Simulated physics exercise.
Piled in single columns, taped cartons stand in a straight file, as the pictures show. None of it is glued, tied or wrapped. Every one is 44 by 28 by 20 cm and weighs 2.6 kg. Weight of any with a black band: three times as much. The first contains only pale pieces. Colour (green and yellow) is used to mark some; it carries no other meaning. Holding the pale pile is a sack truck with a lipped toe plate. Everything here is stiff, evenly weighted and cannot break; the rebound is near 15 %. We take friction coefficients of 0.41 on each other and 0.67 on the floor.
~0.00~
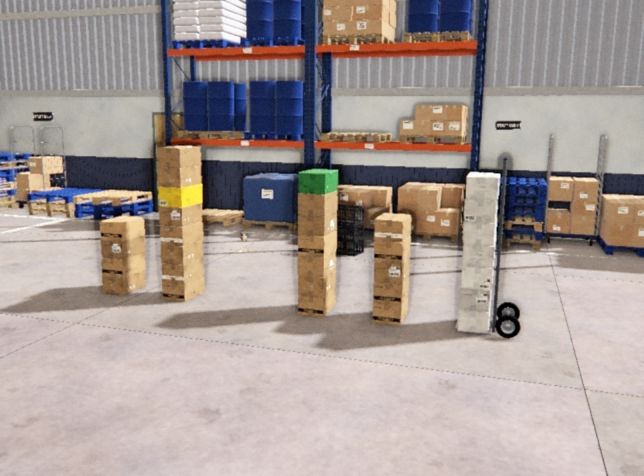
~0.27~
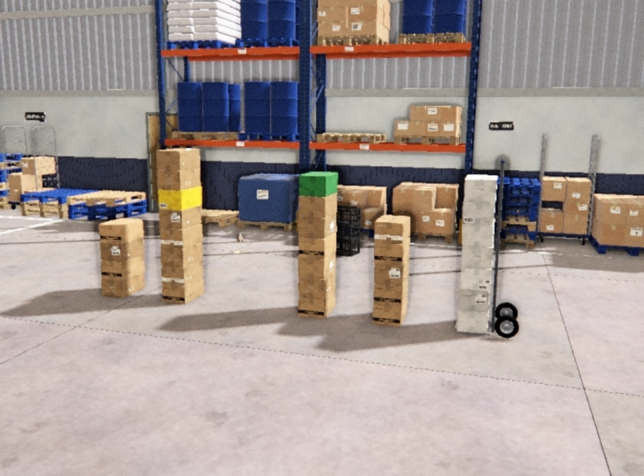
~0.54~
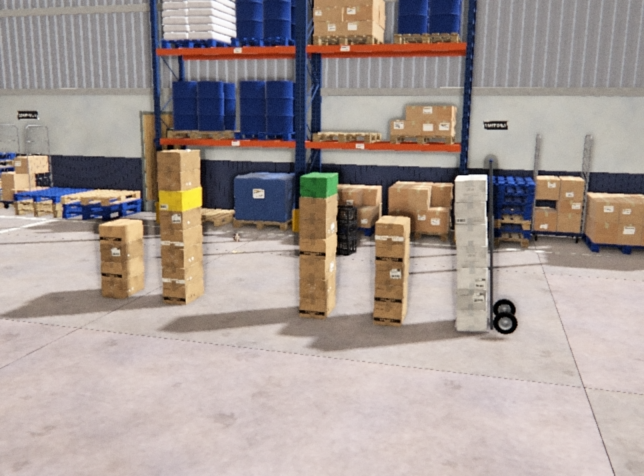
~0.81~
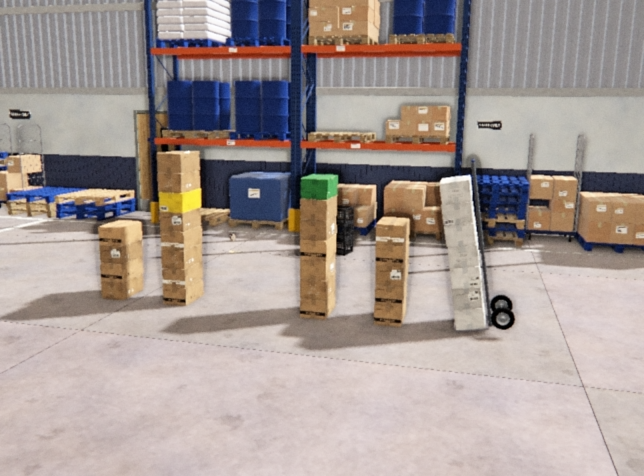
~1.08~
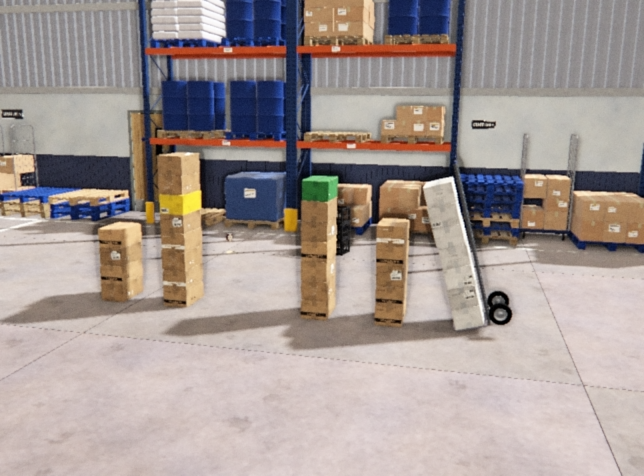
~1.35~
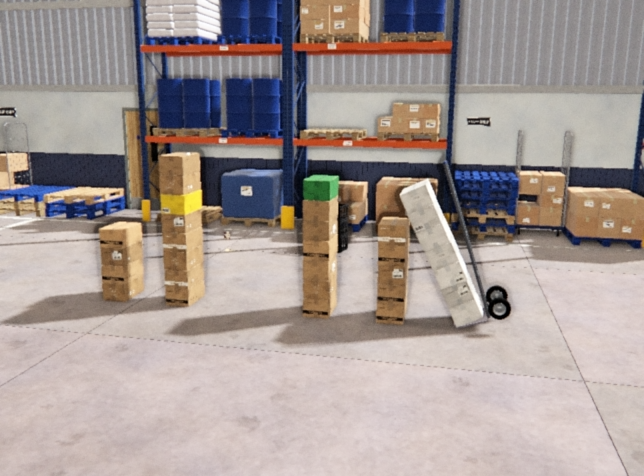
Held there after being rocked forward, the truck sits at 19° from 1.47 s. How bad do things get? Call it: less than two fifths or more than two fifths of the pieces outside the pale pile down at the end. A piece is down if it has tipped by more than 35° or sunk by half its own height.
More than two fifths.
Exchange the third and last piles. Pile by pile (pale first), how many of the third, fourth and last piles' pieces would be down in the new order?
Third 2, fourth 0, last 0.
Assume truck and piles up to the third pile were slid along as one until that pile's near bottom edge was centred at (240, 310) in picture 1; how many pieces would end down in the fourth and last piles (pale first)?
It would come to fourth 8, last 4.
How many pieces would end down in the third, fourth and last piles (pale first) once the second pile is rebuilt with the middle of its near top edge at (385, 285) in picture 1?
Down by pile: Third 0, fourth 0, last 0.
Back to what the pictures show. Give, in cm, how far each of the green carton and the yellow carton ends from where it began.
Well, the green finishes about 150 cm from where it began, while the yellow finishes about 270 cm from its start.
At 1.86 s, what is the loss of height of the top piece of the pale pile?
I'd put it at close to 20 cm below where it started.
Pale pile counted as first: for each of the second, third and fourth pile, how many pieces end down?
As for pieces, it's second 5, third 7 and fourth 7.
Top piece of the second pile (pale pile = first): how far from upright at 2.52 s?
I'd say it's at some 20° by then.
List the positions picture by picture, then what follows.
In the first frame (places mark the middle of the side facing us; the camera moves round a little), truck frame (503, 196) 0° forward; green carton (312, 184); yellow carton (170, 197); the rest undisturbed.
In the second frame, truck frame (501, 198) 0° forward; yellow carton (170, 200).
In the third frame, truck frame (491, 197) 4° forward, top of the pale pile leaning 4°; yellow carton (170, 201); the rest undisturbed.
In the fourth frame, truck frame (476, 196) 10° forward, top of the pale pile leaning 10°; yellow carton (171, 203); the rest undisturbed.
In the fifth frame, truck frame (462, 196) 15° forward, top of the pale pile leaning 16°; yellow carton (171, 205); the rest undisturbed.
In the sixth frame, truck frame (454, 195) 19° forward, top of the pale pile leaning 25°; yellow carton (173, 205); green carton (317, 191); the rest undisturbed.
After 1.86 s, 7 of the pale pile down; none of the 24 other cartons down, 5 disturbed.
After 2.52 s, 7 of the pale pile down; 5 of the 24 other cartons down; green carton leaning 17°.
After 4.30 s, 7 of the pale pile down; 12 of the 24 other cartons down; green carton leaning 18°, 78 cm lower; yellow carton leaning 11°.
After 5.84 s, 7 of the pale pile down; 20 of the 24 other cartons down; yellow carton on its side; green carton leaning 19°, 78 cm lower.
At rest (7.4 s), 7 of the pale pile down; 22 of the 24 other cartons down; yellow carton on its side; green carton leaning 19°, 78 cm lower. That is 92 per cent. As the last picture would show them, middles, green carton near (209, 254).
